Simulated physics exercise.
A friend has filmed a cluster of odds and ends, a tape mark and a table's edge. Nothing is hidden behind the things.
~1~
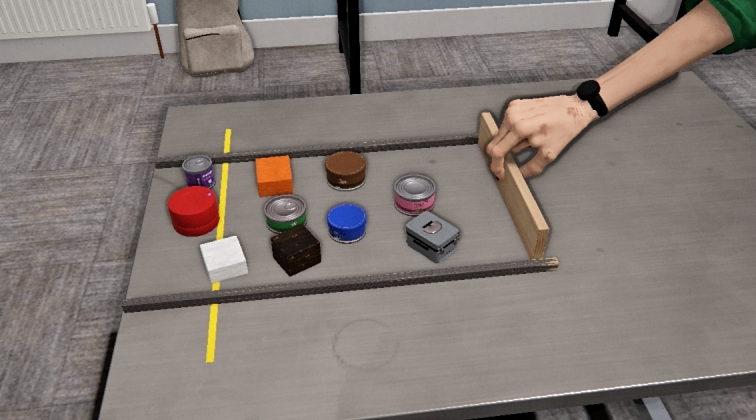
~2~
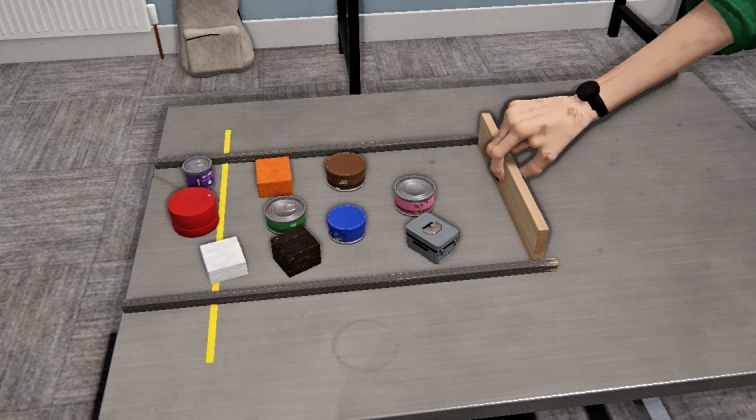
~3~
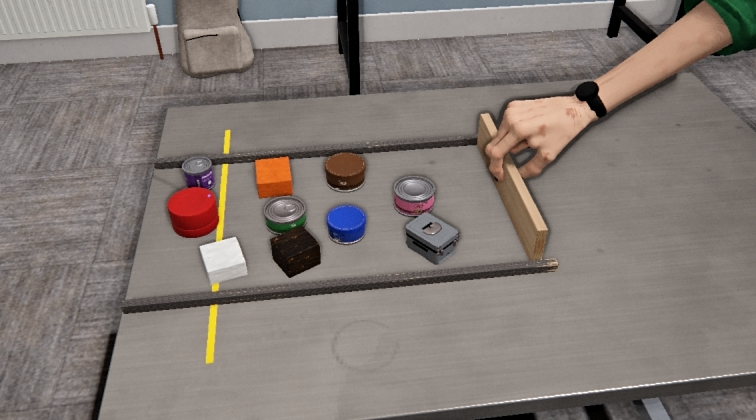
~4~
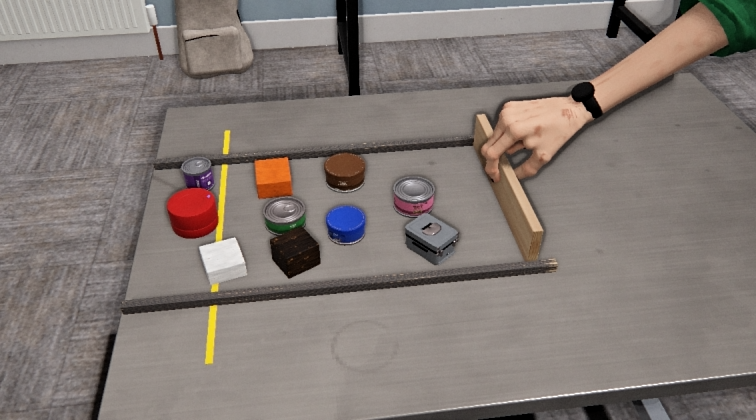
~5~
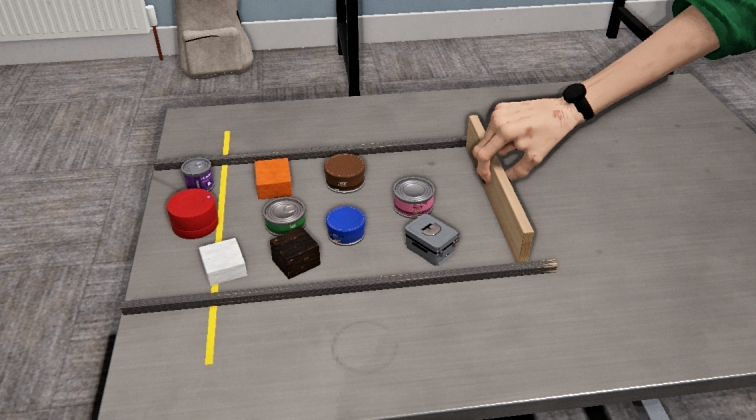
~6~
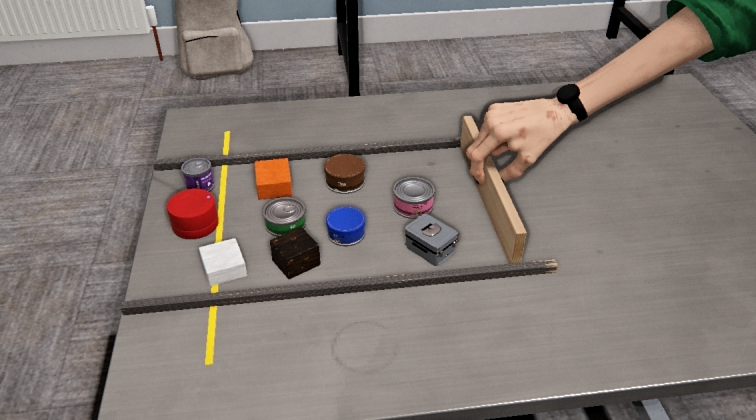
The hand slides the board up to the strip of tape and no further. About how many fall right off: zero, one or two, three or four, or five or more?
The number that fall off is three or four.
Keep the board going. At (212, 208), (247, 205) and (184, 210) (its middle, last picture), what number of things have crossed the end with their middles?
Past the end: 3, 0 and 6.
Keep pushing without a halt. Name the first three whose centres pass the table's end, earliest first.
Earliest first: The red lid, the purple tin, the white block.
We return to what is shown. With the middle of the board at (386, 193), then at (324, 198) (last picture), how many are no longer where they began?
At the one place 3, at the other 7.
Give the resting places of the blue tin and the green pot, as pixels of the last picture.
First (186, 235), then (160, 207).
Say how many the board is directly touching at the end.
The number is 3.
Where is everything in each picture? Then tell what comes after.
Red lid (194, 211); purple tin (199, 174); white block (224, 259); board (509, 181); tape (221, 222), in the first frame.
Purple tin (199, 174); orange block (274, 177), in the second frame.
White block (223, 261); grey case (431, 240), in the third frame.
Red lid (193, 213); black block (295, 252), in the fourth frame.
Purple tin (198, 176); blue tin (346, 226), in the fifth frame.
Red lid (193, 214); purple tin (198, 176); white block (223, 262); board (489, 184); tape (220, 224), in the sixth frame.
Soon after, none off yet; red lid at rest near (193, 214); purple tin at rest near (198, 176); white block at rest near (223, 262).
After that, none off yet; red lid displaced about its own width near (152, 220); purple tin displaced about its own width near (170, 175); white block displaced about its own width near (167, 267).
In the end, the number that fall off is three or four; gone, white block, purple tin and red lid.
